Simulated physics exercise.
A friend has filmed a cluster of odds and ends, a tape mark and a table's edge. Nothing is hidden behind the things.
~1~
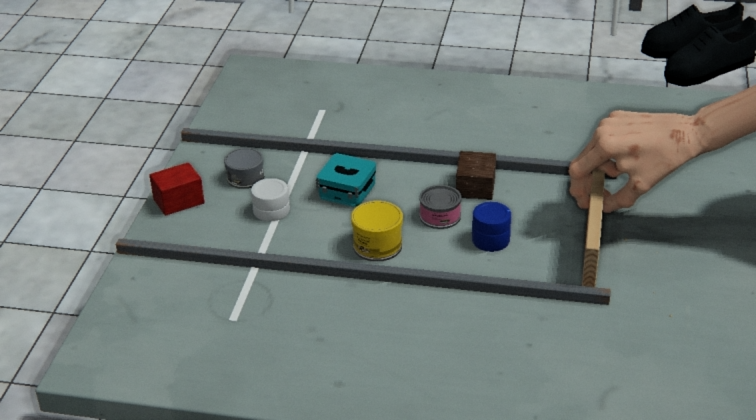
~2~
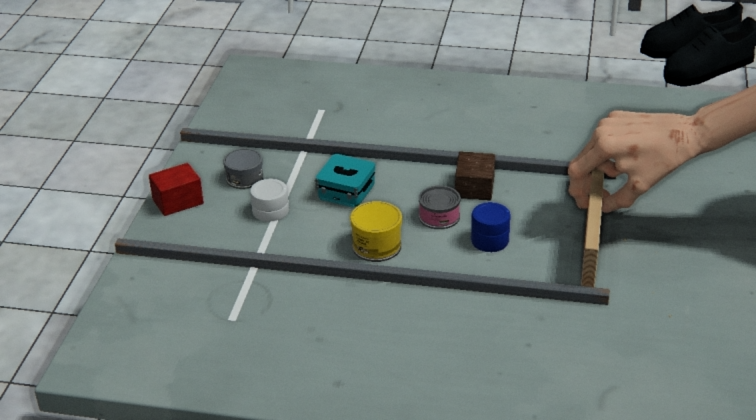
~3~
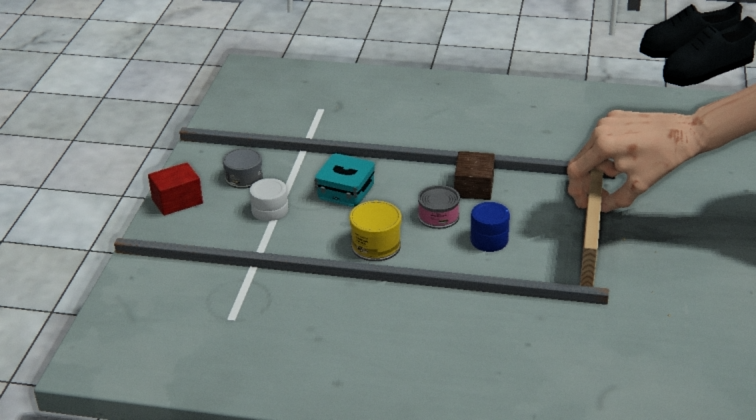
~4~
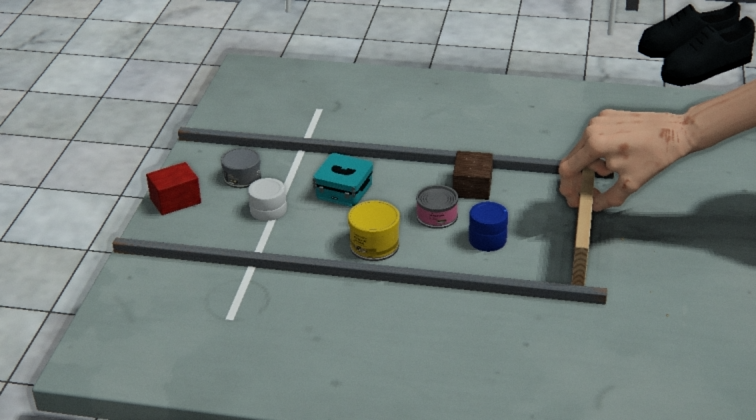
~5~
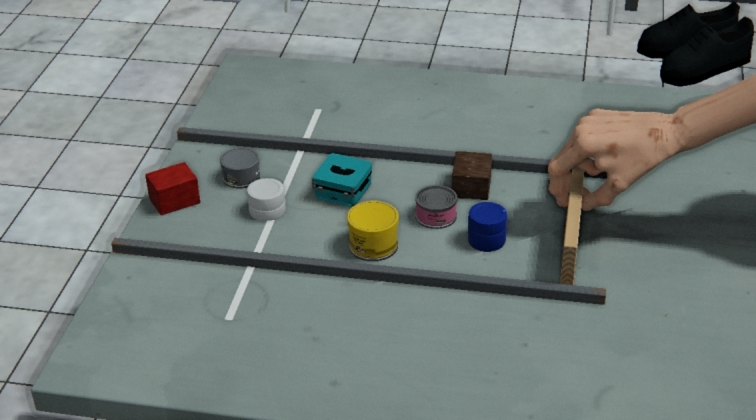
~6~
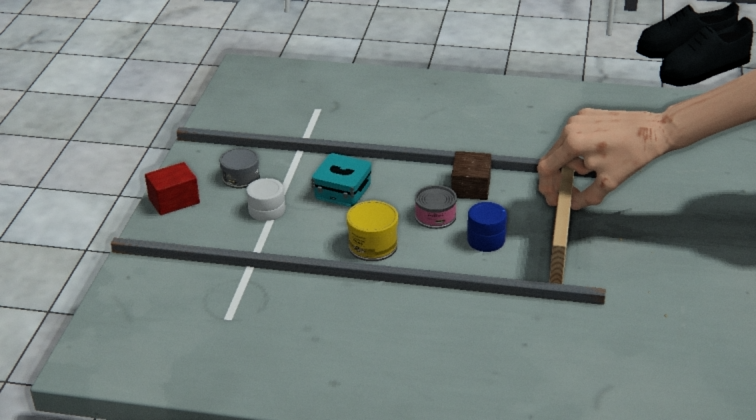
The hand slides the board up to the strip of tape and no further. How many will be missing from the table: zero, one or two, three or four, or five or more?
Here the number that fall off is zero.
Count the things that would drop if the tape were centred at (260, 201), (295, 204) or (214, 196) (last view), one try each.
The counts: 0, 0 and 2.
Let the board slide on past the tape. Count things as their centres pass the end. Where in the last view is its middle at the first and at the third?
About (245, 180), then (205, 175).
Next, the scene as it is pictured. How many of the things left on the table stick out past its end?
It comes to 0.
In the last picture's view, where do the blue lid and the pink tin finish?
The blue lid at (253, 204), the pink tin at (262, 186).
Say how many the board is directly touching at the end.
That makes 4.
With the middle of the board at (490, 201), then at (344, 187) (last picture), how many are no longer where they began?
At the one place 1, at the other 5.
A little later, none off yet; red block at rest near (172, 188); grey tin at rest near (240, 168); white lid at rest near (266, 200).
Next, none off yet; red block at rest near (172, 188); grey tin moving near (234, 168); white lid at rest near (266, 200).
When it is over, the number that fall off is zero.
